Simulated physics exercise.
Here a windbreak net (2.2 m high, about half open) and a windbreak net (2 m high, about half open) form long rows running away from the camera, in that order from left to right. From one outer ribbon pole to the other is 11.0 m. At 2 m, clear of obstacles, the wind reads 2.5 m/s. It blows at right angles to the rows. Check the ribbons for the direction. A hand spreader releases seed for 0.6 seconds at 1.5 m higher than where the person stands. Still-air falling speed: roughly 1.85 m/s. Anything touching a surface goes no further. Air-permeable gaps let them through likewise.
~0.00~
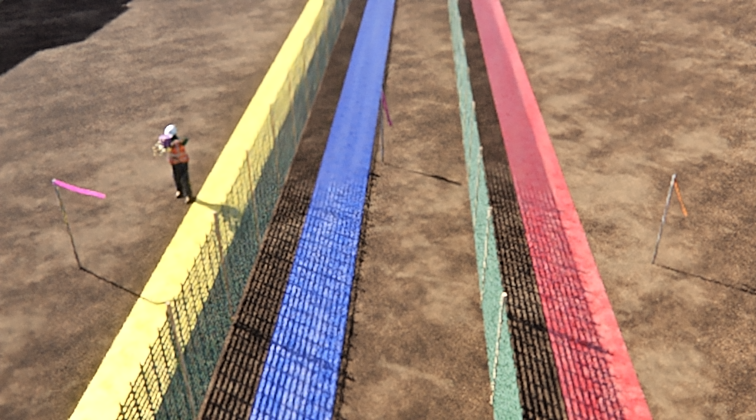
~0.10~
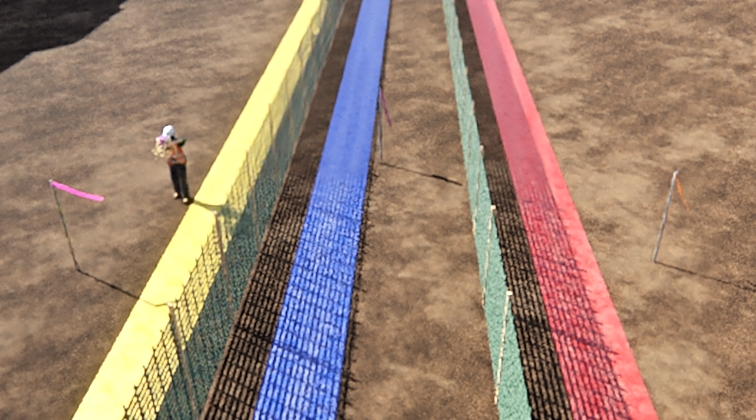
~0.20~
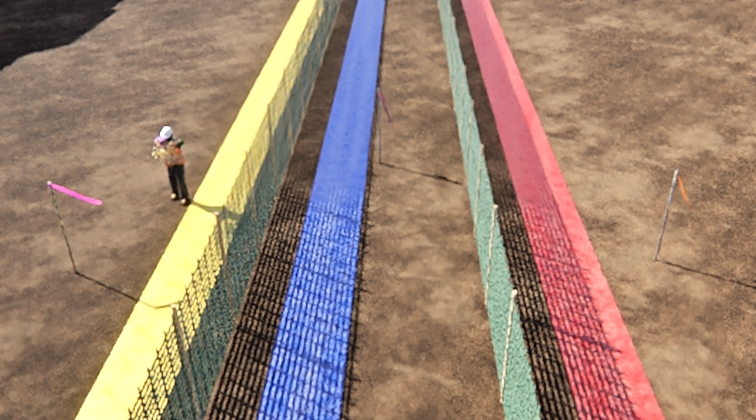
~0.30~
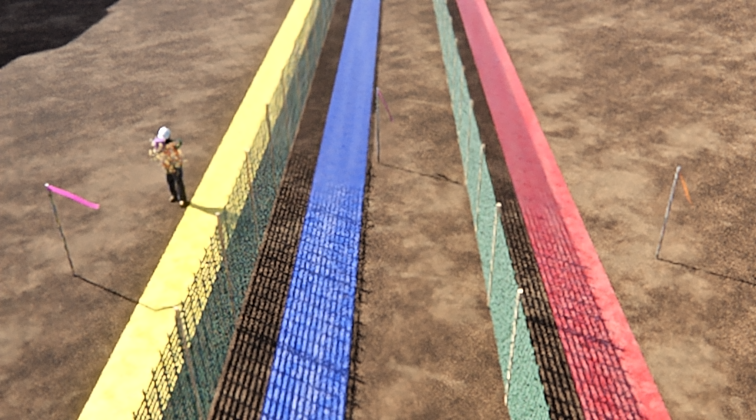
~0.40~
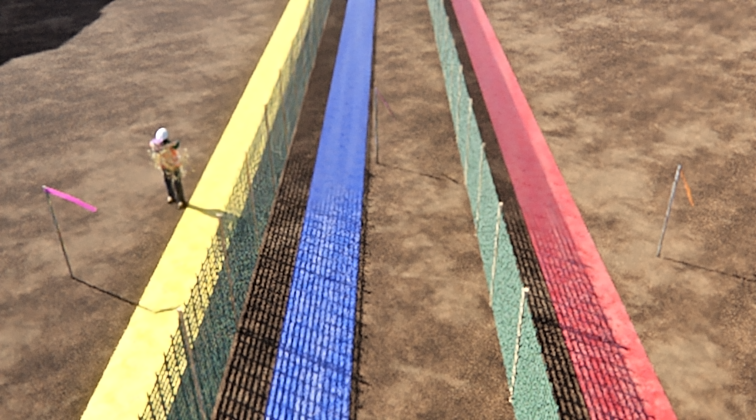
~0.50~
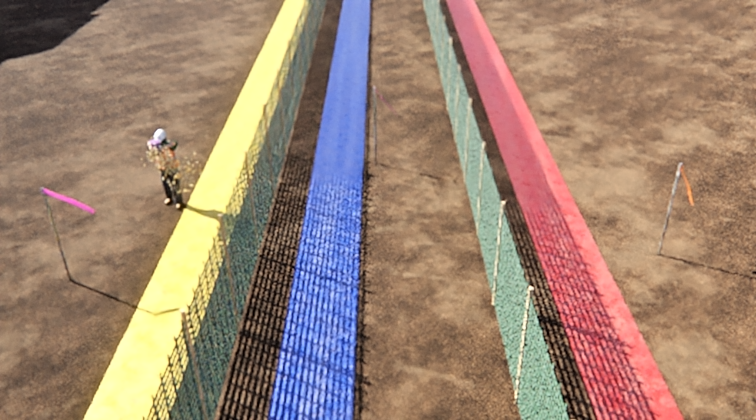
The clip shows a person in a pale hat standing beside long yellow, blue and red strips and two mesh fences while a small cloud of specks spreads slightly around them, as ribbons on poles flutter toward the right.
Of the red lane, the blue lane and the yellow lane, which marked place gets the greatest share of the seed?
The yellow one.
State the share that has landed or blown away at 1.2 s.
About 40 %.
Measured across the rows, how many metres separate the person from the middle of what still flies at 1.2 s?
My estimate would be some 1.0 metres.
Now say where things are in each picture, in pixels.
The left ribbon ends at (105, 197), leaning 70 degrees to the right, the seed in the air spans x = 155 to 170 around y = 150 and it comes from (166, 146), in the first picture.
The right ribbon ends at (690, 212), leaning 30 degrees to the right, the seed in the air spans x = 155 to 170 around y = 150, the red one passes (563, 257), the yellow one passes (196, 251) and the blue one passes (327, 254), in the second picture.
The inner ribbon ends at (392, 124), leaning 20 degrees to the right, the seed in the air spans x = 155 to 175 around y = 155 and the top of the right windbreak net crosses (478, 129), in the third picture.
The left ribbon ends at (98, 207), leaning 65 degrees to the right, the seed in the air spans x = 155 to 180 around y = 160, the red one passes (542, 191), the yellow one passes (223, 192) and the blue one passes (337, 192), in the fourth picture.
The right ribbon ends at (693, 206), leaning 30 degrees to the right and the seed in the air spans x = 155 to 185 around y = 160, in the fifth picture.
The seed in the air spans x = 150 to 195 around y = 165 and the top of the left windbreak net crosses (258, 120), in the sixth picture.
After 1.2 s, 61 % is in the air or yet to come; 0 % lies on the red lane, 37 % on the yellow lane and 0 % on the blue lane; the middle of what still flies is 0.5 m above the low ground, near (213, 197).
After 2.0 s, 3 % is in the air or yet to come; 0 % lies on the red lane, 69 % on the yellow lane and 0 % on the blue lane.
After 3.5 s, 0 % is in the air or yet to come; 0 % lies on the red lane, 69 % on the yellow lane and 1 % on the blue lane.
After 8.0 s, 0 % is in the air or yet to come; 0 % lies on the red lane, 69 % on the yellow lane and 1 % on the blue lane.
After 45.0 s, 0 % is in the air or yet to come; 0 % lies on the red lane, 69 % on the yellow lane and 1 % on the blue lane.
